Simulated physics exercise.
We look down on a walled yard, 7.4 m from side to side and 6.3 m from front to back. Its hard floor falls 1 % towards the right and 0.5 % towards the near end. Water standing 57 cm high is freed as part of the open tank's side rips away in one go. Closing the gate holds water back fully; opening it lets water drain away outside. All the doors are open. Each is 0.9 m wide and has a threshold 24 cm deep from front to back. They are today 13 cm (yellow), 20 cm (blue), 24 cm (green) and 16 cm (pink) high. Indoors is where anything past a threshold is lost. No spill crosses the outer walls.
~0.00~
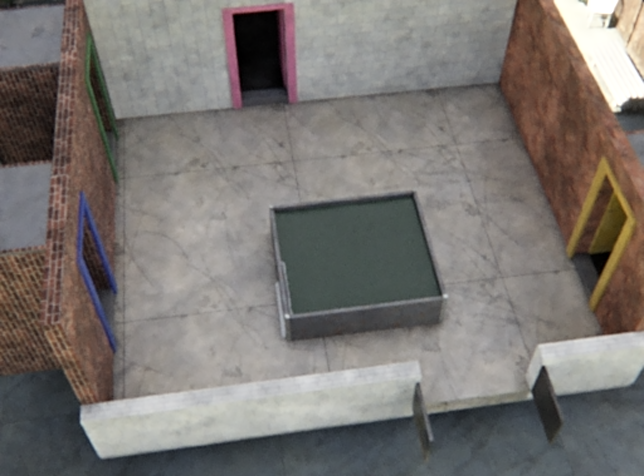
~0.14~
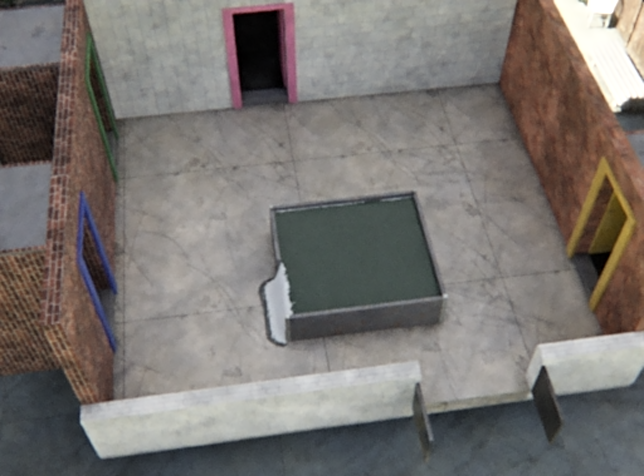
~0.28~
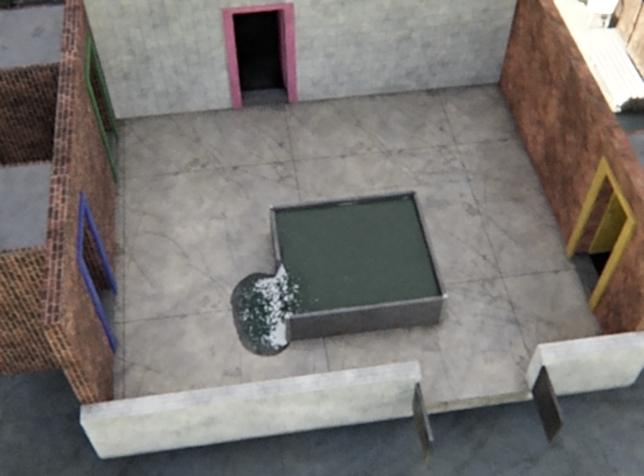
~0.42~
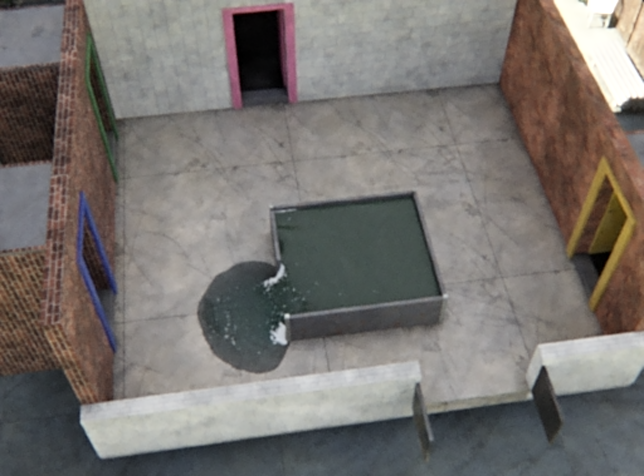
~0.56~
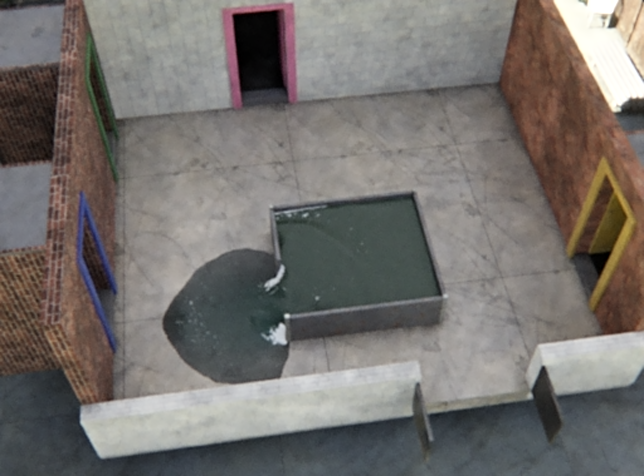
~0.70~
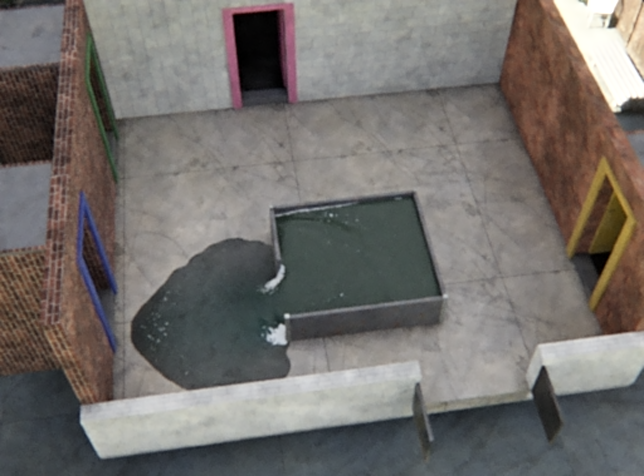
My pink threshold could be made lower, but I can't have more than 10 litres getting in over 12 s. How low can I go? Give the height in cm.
You could bring it down to roughly 6 cm.
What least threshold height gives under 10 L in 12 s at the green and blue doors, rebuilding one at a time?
About 7.5 cm at green and about 23 cm at blue.
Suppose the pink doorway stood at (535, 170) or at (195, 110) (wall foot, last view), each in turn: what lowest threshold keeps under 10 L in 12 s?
Roughly 7.0 cm, then roughly 10.5 cm.
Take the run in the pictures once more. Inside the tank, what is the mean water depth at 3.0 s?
Near 32 cm, averaged.
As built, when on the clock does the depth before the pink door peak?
That happens close to 6.0 s on the clock.
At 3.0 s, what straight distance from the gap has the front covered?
It gets close to 5.2 metres out.
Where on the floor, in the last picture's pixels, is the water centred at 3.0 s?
About (271, 296).
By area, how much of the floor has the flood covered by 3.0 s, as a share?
Approximately 25 %.
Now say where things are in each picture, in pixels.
The first picture shows the open tank at (354, 253) is whole and still, 57 cm deep; the pink door at (262, 63) is dry.
In the second picture, water pours out at (286, 302) and has run 0.3 m, to (267, 306); about 11 cm deep outside, 57 cm at the back.
In the third picture, water pours out at (286, 304) and has run 0.8 m, to (235, 303); about 9 cm deep outside, 57 cm at the back.
In the fourth picture, water pours out at (286, 304) and has run 1.3 m, to (206, 323); about 7 cm deep outside, 57 cm at the back.
In the fifth picture, the front is at (170, 331), 1.8 m from the gap at (286, 305); 2.9 m2 of floor is wet, 57 cm left at the back.
In the sixth picture, the front is at (139, 341), 2.3 m from the gap at (286, 304); 4.0 m2 of floor is wet, 57 cm left at the back; 3.6 m in a straight line remain to the pink door at (262, 63).
After 1.4 s water covers 20 % of the floor, deepest (34 cm) near (280, 321); it has not reached the pink door.
After 3.0 s water covers 25 % of the floor, deepest (27 cm) near (176, 364); it has not reached the pink door.
After 12.0 s water covers 95 % of the floor, deepest (13 cm) near (568, 248); 5 cm at the pink door, 0 litres in over its 16 cm threshold.
At the pink door as built, the water arrived by 4.4 s and peaked near 9 cm at 5.8 s.
Run again over the same 12 s with other heights there, 23 litres in over 4.5 cm, 2 litres over 7.5 cm. The limit of 10 litres is kept from about 6 cm up.
